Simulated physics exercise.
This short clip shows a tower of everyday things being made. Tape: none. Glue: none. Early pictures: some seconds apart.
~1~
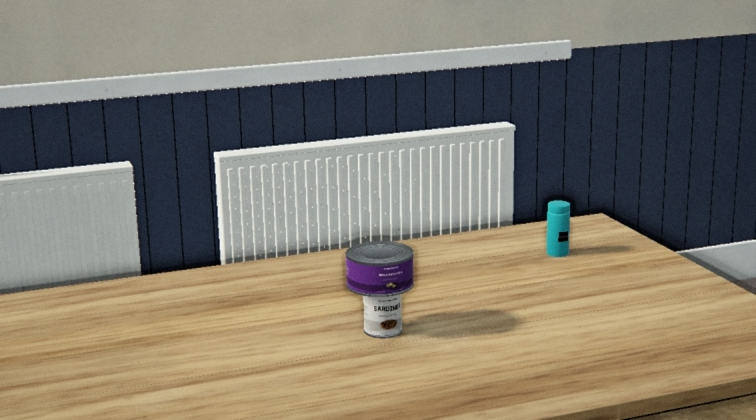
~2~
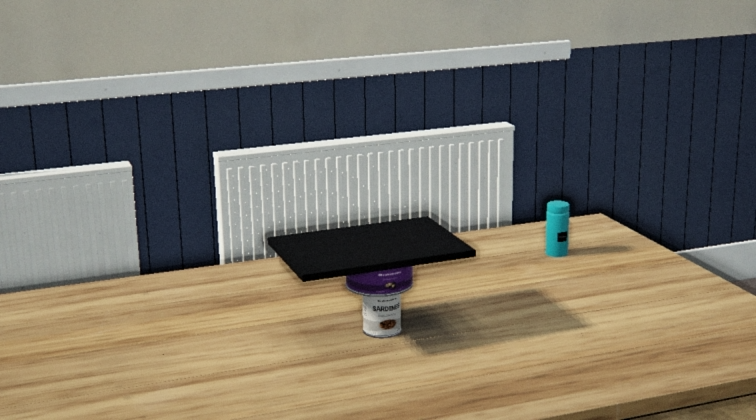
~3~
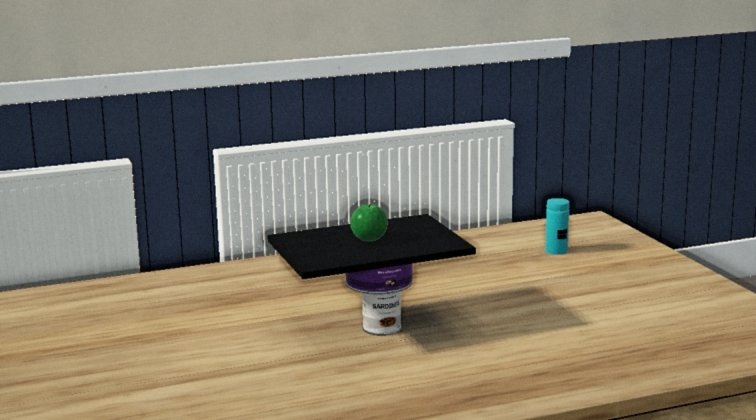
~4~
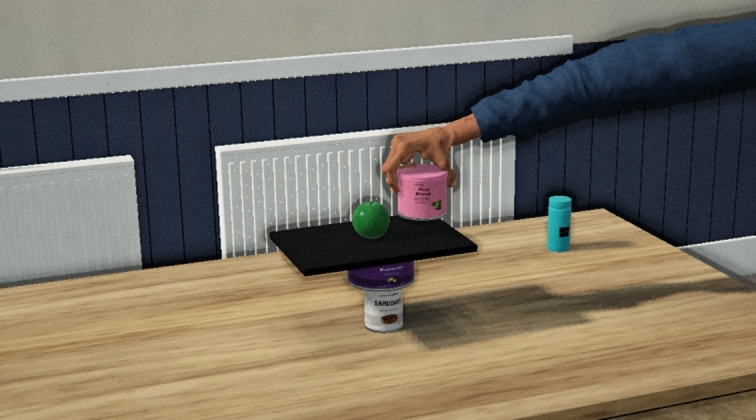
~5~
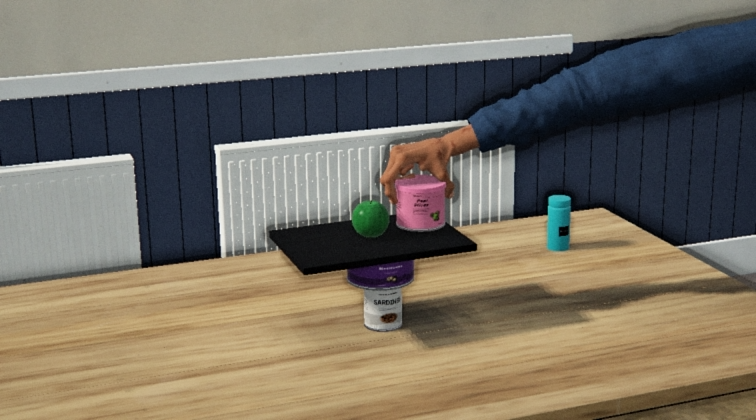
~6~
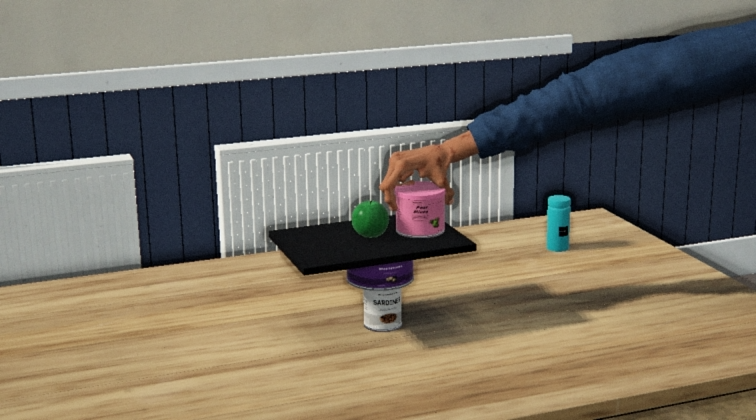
A hand lowers a pink tin onto a black board beside a green apple.
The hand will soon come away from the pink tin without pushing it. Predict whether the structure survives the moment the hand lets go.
The pile survives.
Then, 0.30 s after the last picture, nothing has stirred.
Then, 1.10 s after the last picture, pink tin resting near (421, 210).
At rest, all 6 in place. Seen from the same camera at the end, pink tin near (422, 210). The pile keeps its balance.
